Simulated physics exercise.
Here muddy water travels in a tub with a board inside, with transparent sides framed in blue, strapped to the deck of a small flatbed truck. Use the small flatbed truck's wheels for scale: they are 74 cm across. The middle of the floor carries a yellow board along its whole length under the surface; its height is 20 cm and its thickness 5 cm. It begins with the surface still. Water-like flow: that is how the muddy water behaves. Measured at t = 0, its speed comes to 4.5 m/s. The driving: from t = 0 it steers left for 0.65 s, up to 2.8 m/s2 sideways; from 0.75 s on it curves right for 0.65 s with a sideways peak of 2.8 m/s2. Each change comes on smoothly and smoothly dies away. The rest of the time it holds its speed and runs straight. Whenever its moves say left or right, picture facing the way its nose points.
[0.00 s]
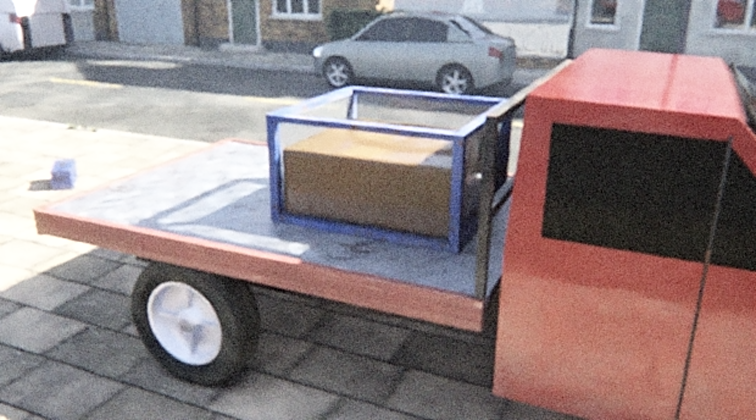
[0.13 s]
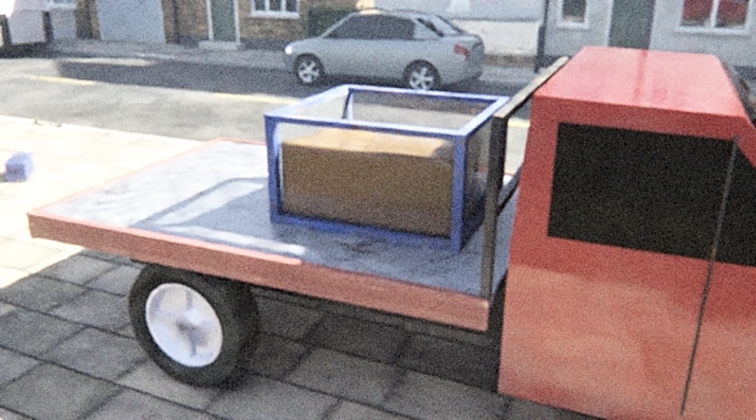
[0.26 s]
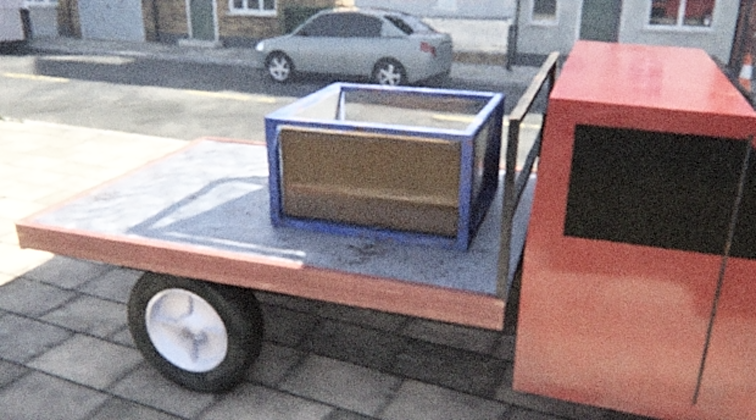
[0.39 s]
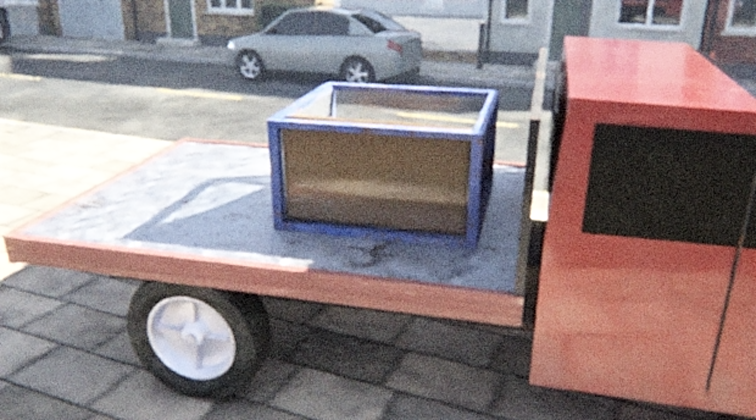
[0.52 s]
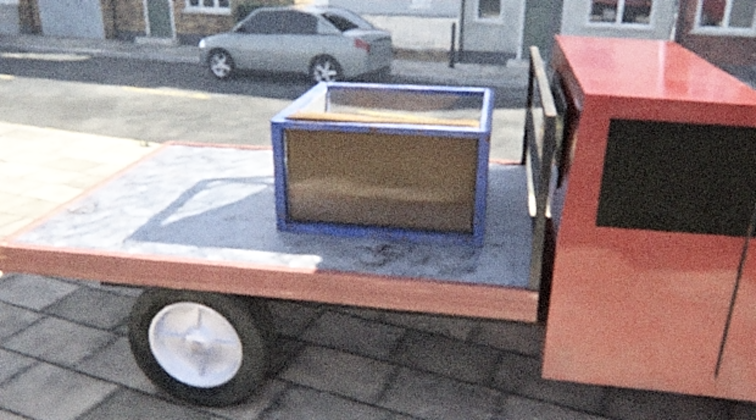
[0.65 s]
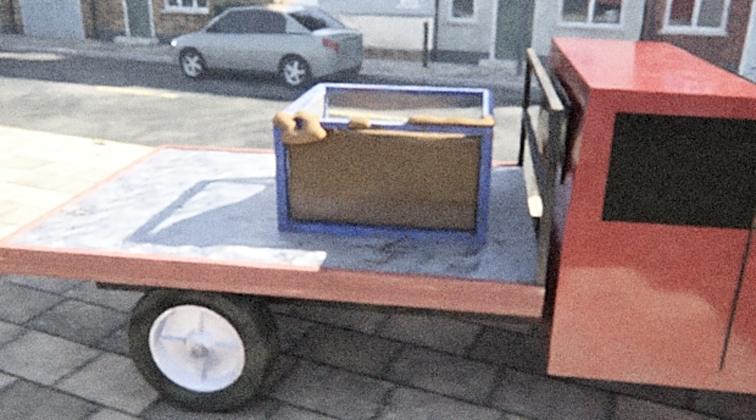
Muddy water in a blue-framed clear tub on a red flatbed truck starts out level, then heaps up against the near side as the silver car behind shifts left in view. It climbs to the near rim, and a brown streak curls along the top edge as the slope eases slightly.
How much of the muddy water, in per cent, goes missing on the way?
Some 6 per cent goes overboard.
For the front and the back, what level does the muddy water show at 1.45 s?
The front reads 32 cm and the back reads 34 cm.
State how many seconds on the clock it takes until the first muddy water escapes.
That comes at some 1.5 s.
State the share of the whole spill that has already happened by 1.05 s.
0 %.
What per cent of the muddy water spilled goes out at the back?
I'd estimate some 10 percent of what spills.
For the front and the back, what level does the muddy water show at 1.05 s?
Front level 42 cm, back level 44 cm.
Then, 1.05 s in, it stands 44 cm high behind and 41 cm in front; all of it is still inside.
Then, 1.45 s in, it stands 35 cm high behind and 33 cm in front; 6 per cent has gone over the far side.
Then, 1.95 s in, it stands 37 cm high behind and 42 cm in front; 6 per cent has gone over the far side.
Then, 4.39 s in, 6 per cent has gone over the far side, 18 of 281 litres.
